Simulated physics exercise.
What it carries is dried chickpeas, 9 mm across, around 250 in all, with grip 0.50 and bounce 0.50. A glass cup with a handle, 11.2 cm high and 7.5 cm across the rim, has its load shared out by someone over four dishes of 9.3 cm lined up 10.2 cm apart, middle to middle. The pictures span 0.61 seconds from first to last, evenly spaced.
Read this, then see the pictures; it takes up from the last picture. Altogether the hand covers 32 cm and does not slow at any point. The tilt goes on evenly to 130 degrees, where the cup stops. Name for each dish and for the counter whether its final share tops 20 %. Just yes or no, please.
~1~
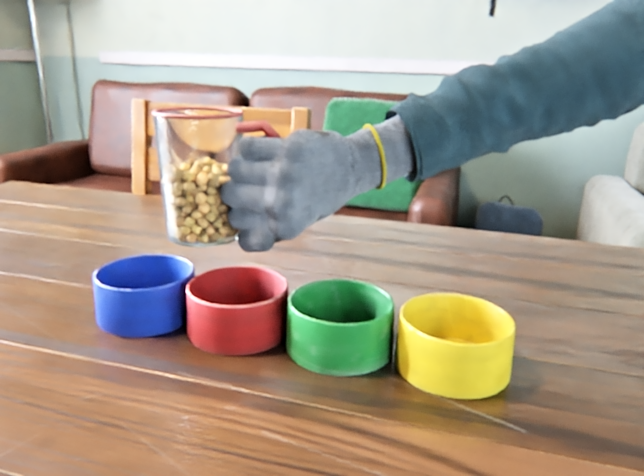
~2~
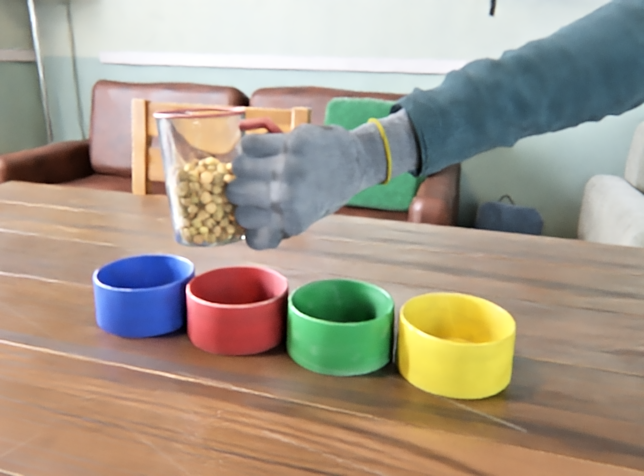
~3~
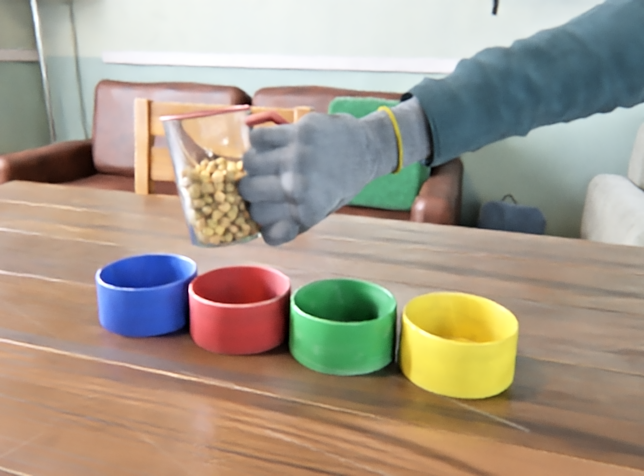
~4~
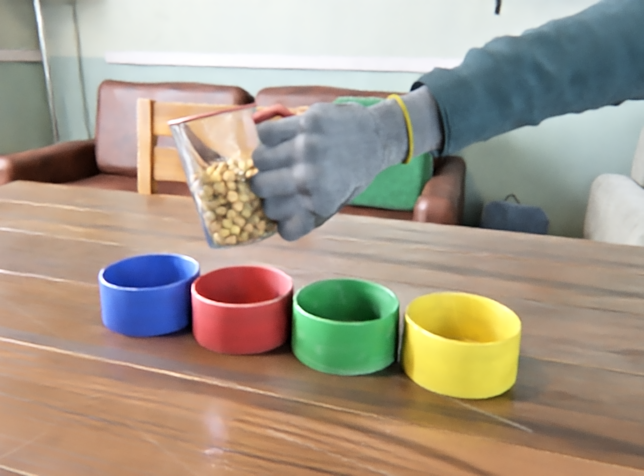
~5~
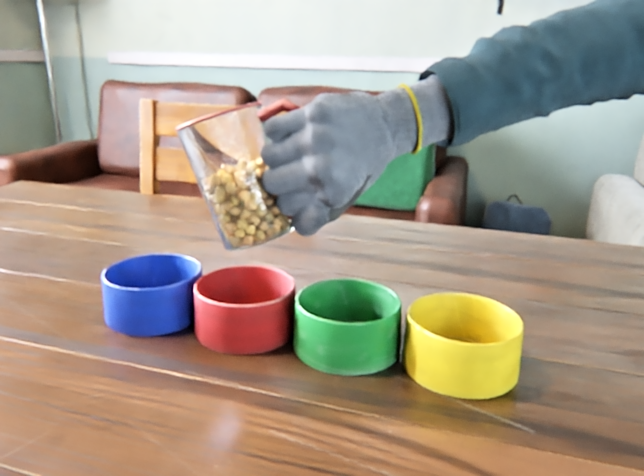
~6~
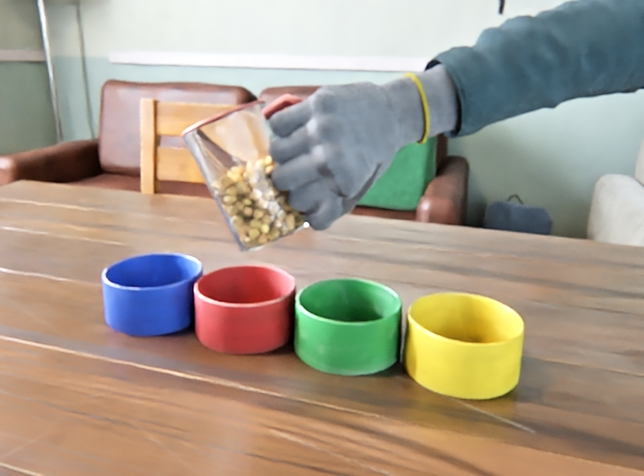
In short: Red no, blue no, green yes, yellow no, counter no.
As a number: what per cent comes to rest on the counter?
The answer is roughly 0 per cent.
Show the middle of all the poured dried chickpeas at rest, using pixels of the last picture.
After settling, the middle sits near (349, 321).
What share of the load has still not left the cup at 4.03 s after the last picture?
Roughly 0 %.
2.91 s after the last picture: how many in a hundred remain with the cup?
Load share: Near 0 percent.
Then, 1.75 s after the last picture, tilt 104 degrees; cup holds 100 %.
Then, 2.91 s after the last picture, tilt 130 degrees; cup holds 0 %, green 100 %.
Then, 4.03 s after the last picture, tilt 130 degrees; cup holds 0 %, green 100 %.
In the end, red 0 %, blue 0 %, green 100 %, yellow 0 %, counter 0 %.
